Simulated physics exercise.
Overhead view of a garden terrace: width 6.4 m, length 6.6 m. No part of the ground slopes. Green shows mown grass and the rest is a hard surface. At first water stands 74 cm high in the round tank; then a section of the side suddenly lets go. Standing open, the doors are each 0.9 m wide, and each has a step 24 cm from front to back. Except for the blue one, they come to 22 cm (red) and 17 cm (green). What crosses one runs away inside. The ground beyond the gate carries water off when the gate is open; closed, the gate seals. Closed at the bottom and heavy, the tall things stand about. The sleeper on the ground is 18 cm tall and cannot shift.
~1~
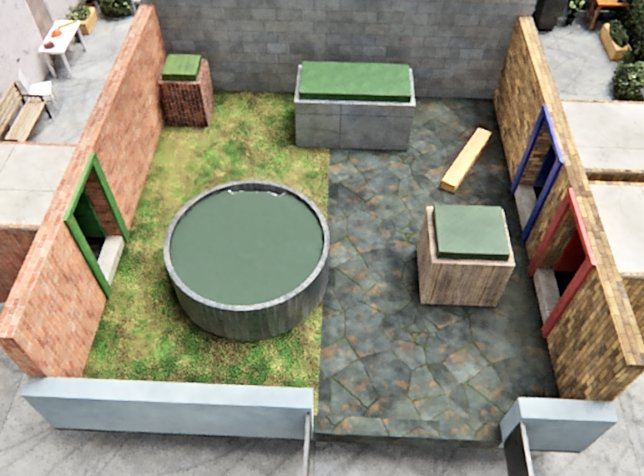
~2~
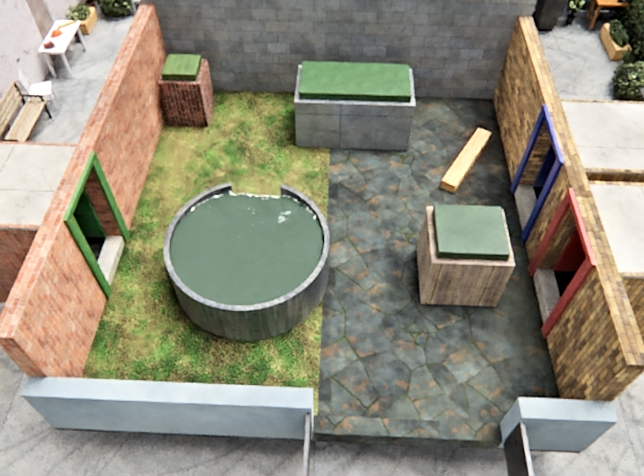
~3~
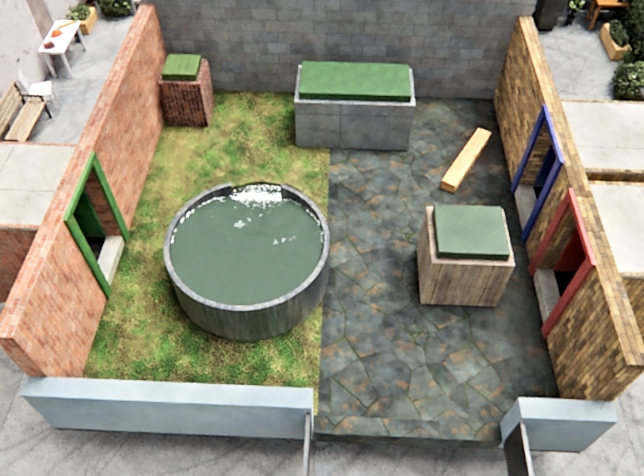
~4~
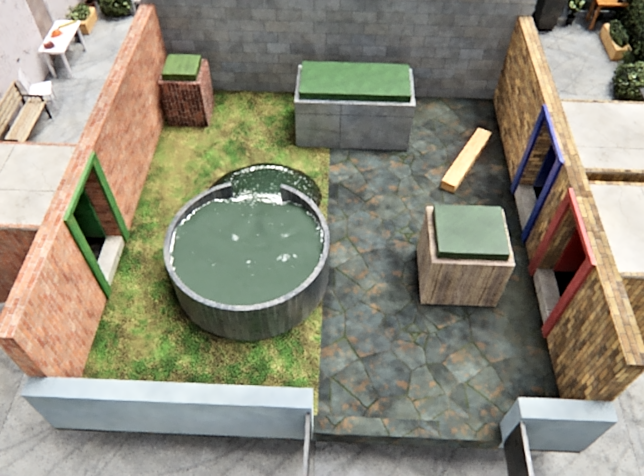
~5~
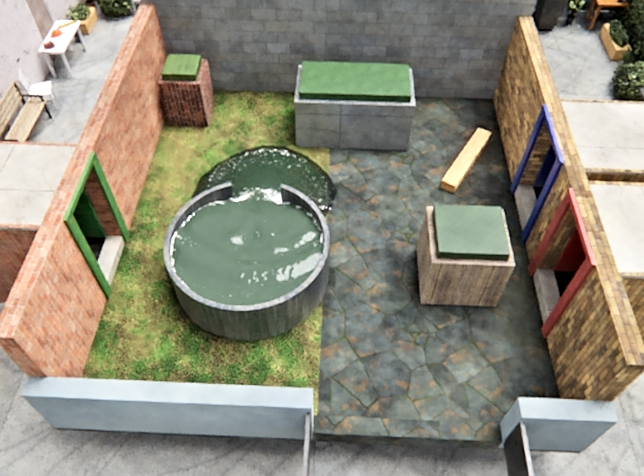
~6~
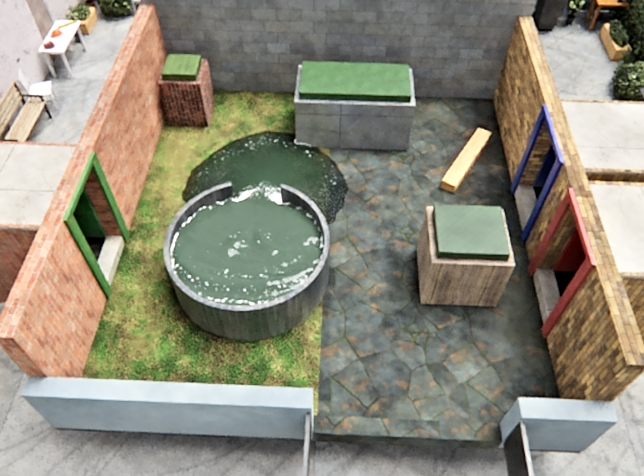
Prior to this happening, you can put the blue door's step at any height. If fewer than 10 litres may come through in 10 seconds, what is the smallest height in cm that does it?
A height of about 6 cm does it.
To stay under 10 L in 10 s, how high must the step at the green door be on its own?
Roughly 6.5 cm at the green door.
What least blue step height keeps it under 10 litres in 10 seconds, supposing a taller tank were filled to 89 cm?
I'd go with near 8.5 cm then.
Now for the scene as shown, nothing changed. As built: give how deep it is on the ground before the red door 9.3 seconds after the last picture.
3.5 cm.
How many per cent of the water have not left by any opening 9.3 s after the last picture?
Around 100 in a hundred parts remain.
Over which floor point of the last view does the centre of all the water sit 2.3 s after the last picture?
(266, 200).
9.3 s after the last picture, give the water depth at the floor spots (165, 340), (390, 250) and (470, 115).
The three readings, in order, are 5, 4 and 12 cm.
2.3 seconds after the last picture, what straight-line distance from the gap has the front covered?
The front is some 5.0 m out.
Then, 0.7 s after the last picture water covers 25 % of the floor, deepest (36 cm) near (266, 211); it has not reached the blue door.
Then, 2.3 s after the last picture water covers 45 % of the floor, deepest (30 cm) near (183, 92); it has not reached the blue door.
Then, 9.3 s after the last picture water covers 90 % of the floor, deepest (13 cm) near (344, 97); 8 cm at the blue door, 0 litres in over its 26 cm step.
At the blue door as built, the water peaked near 9 cm, 5.9 s after the last picture.
Run again over the same 10 s with other heights there, 21 litres in over 4.5 cm, 5 litres over 6.5 cm. The limit of 10 litres is kept from about 6 cm up.
